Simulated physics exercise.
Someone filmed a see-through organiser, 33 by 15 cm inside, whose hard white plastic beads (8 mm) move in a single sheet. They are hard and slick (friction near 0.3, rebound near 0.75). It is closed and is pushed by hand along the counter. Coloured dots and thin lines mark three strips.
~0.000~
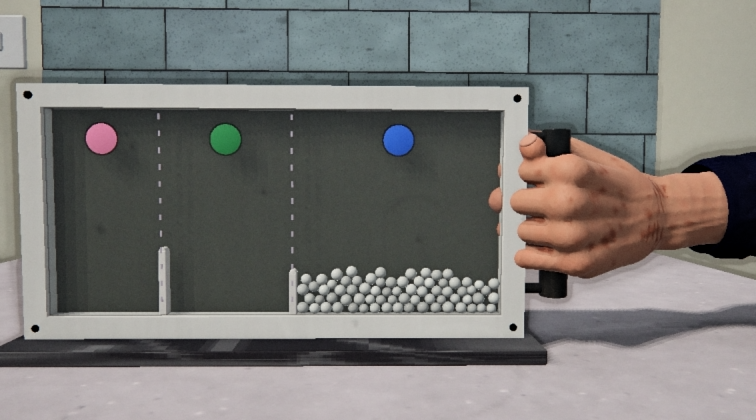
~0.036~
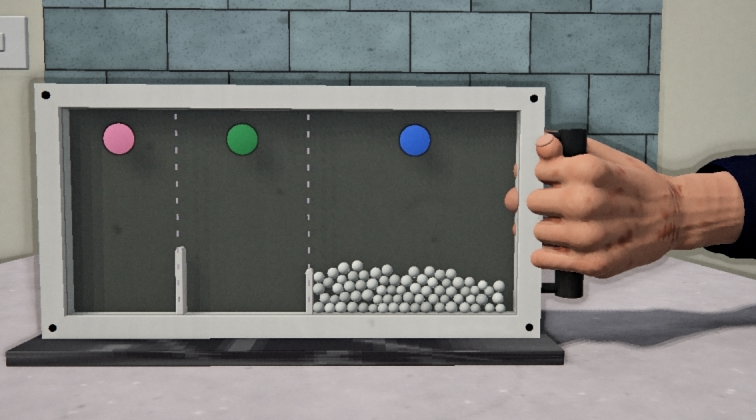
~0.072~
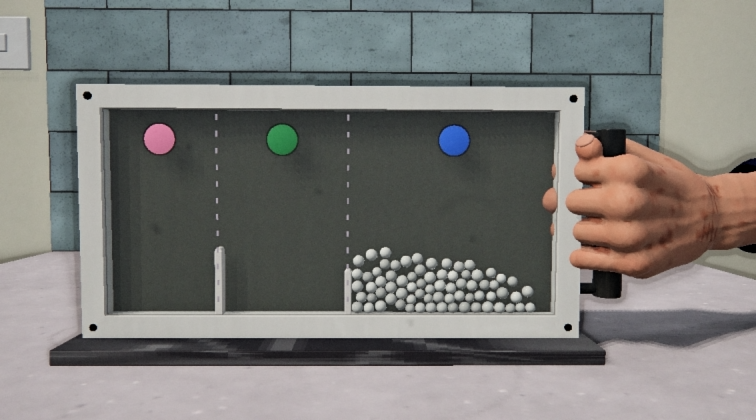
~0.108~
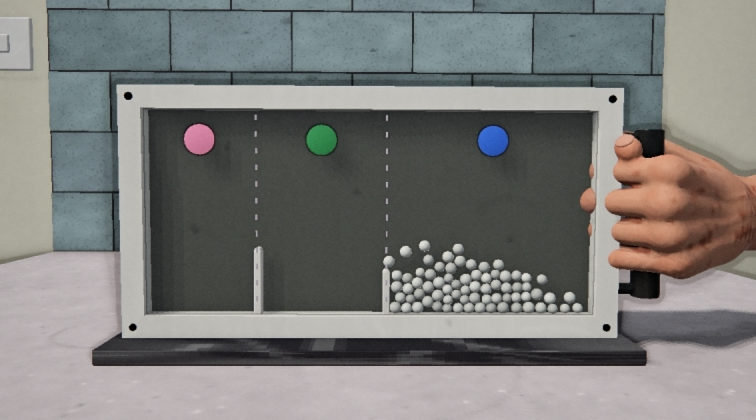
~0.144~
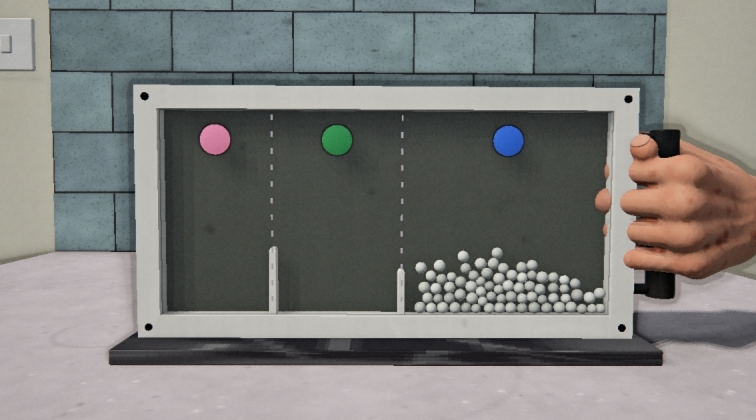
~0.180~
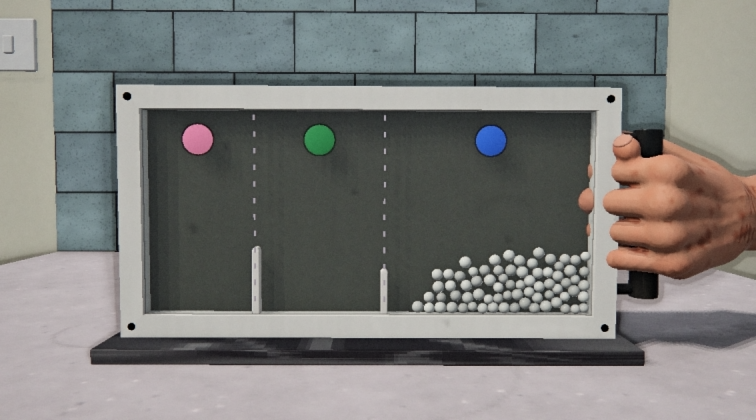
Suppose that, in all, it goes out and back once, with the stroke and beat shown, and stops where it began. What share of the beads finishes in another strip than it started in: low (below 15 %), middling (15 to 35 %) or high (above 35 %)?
Low.
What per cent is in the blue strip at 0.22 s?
About 100 per cent.
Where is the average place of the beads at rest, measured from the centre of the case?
Some 7 cm right and 6 cm below.
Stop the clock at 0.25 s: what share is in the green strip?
Some 0 per cent.
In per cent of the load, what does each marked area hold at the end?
Pink strip: 0; blue strip: 90; green strip: 10.
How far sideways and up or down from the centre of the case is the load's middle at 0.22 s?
About 12 cm right and 5 cm below.
After 0.22 s, it is 3 cm to the right; the beads' middle is 12 cm right of and 5 cm below the centre; blue 100 %; 0 % have changed strip.
After 0.25 s, it is 1 cm to the right; the beads' middle is 12 cm right of and 5 cm below the centre; blue 100 %; 0 % have changed strip.
After 0.29 s, it is at its start; the beads' middle is 11 cm right of and 5 cm below the centre; blue 100 %; 0 % have changed strip.
All still by 1.7 s, it is at its start; pink 0 %, blue 90 %, green 10 %; 10 % have changed strip.
